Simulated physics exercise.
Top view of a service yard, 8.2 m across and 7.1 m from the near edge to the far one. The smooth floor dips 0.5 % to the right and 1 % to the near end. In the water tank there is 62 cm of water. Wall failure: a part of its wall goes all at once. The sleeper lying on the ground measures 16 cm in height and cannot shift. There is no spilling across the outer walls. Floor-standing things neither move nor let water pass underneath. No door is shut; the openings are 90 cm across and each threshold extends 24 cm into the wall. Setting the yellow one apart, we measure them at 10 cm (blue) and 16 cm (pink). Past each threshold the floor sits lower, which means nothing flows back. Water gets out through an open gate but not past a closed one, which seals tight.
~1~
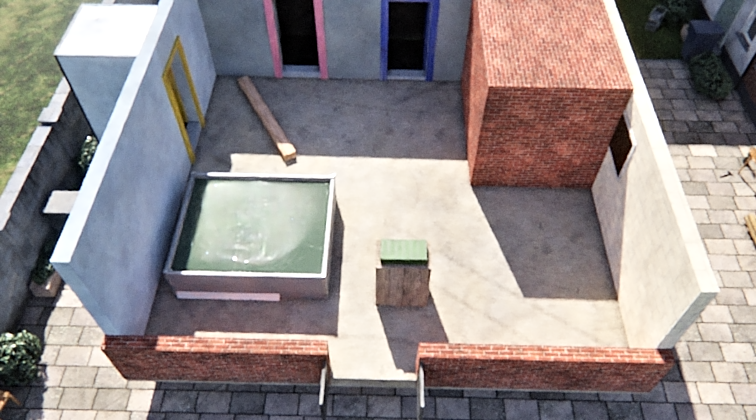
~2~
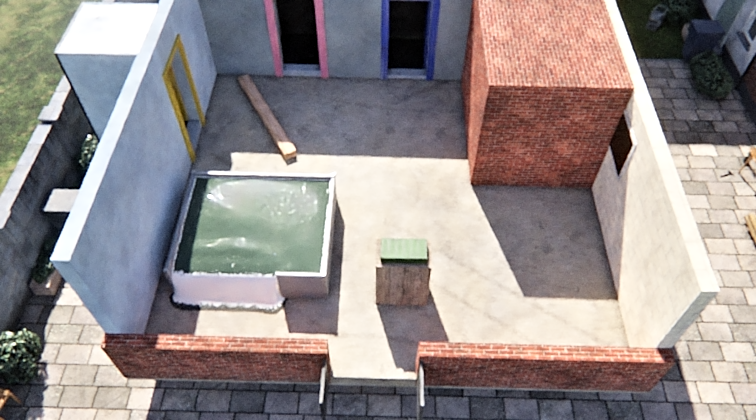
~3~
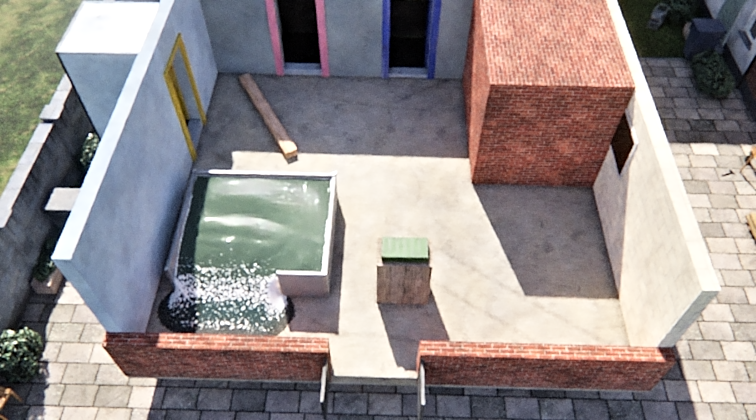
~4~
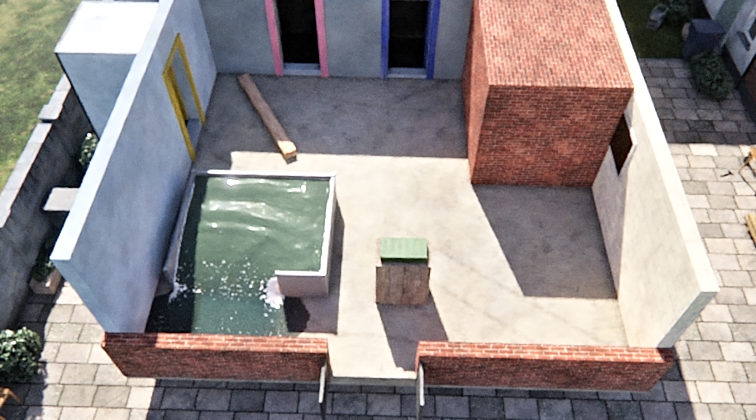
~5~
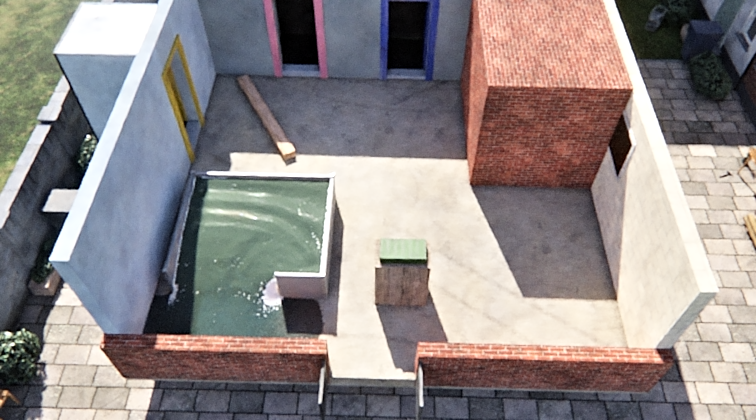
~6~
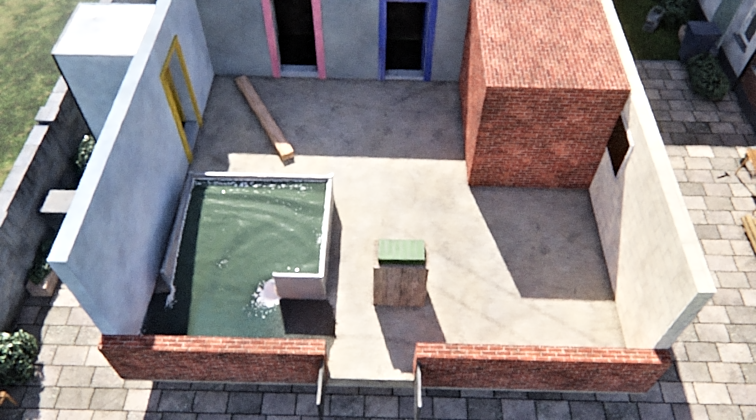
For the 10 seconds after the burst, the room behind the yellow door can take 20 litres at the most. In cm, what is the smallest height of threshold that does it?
Roughly 6 cm high.
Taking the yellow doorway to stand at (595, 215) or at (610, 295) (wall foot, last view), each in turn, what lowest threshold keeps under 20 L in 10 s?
In turn: About 11.0 cm, about 12.5 cm.
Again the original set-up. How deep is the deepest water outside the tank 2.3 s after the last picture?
Close to 37 centimetres.
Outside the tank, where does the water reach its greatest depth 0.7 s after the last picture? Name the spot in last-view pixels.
Look close to (135, 358).
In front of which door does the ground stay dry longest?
The blue door comes last.
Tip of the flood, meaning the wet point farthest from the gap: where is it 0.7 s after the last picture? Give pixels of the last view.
Look about (397, 365) in the last picture.
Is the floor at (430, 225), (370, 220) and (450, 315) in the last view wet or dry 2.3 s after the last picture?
I'd mark them spared by the flood, touched by the flood and touched by the flood, respectively.
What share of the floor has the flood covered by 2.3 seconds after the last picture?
40 %.
Then, 0.7 s after the last picture water covers 10 % of the floor, deepest (66 cm) near (135, 358); it has not reached the yellow door.
Then, 2.3 s after the last picture water covers 40 % of the floor, deepest (37 cm) near (135, 358); 9 cm at the yellow door, 0 litres in over its 21 cm threshold.
Then, 9.3 s after the last picture water covers 85 % of the floor, deepest (14 cm) near (212, 360); 7 cm at the yellow door, 0 litres in over its 21 cm threshold.
At the yellow door as built, the water peaked near 10 cm, 8.1 s after the last picture.
Run again over the same 10 s with other heights there, 26 litres in over 5.5 cm, 9 litres over 7.5 cm. The limit of 20 litres is kept from about 6 cm up.
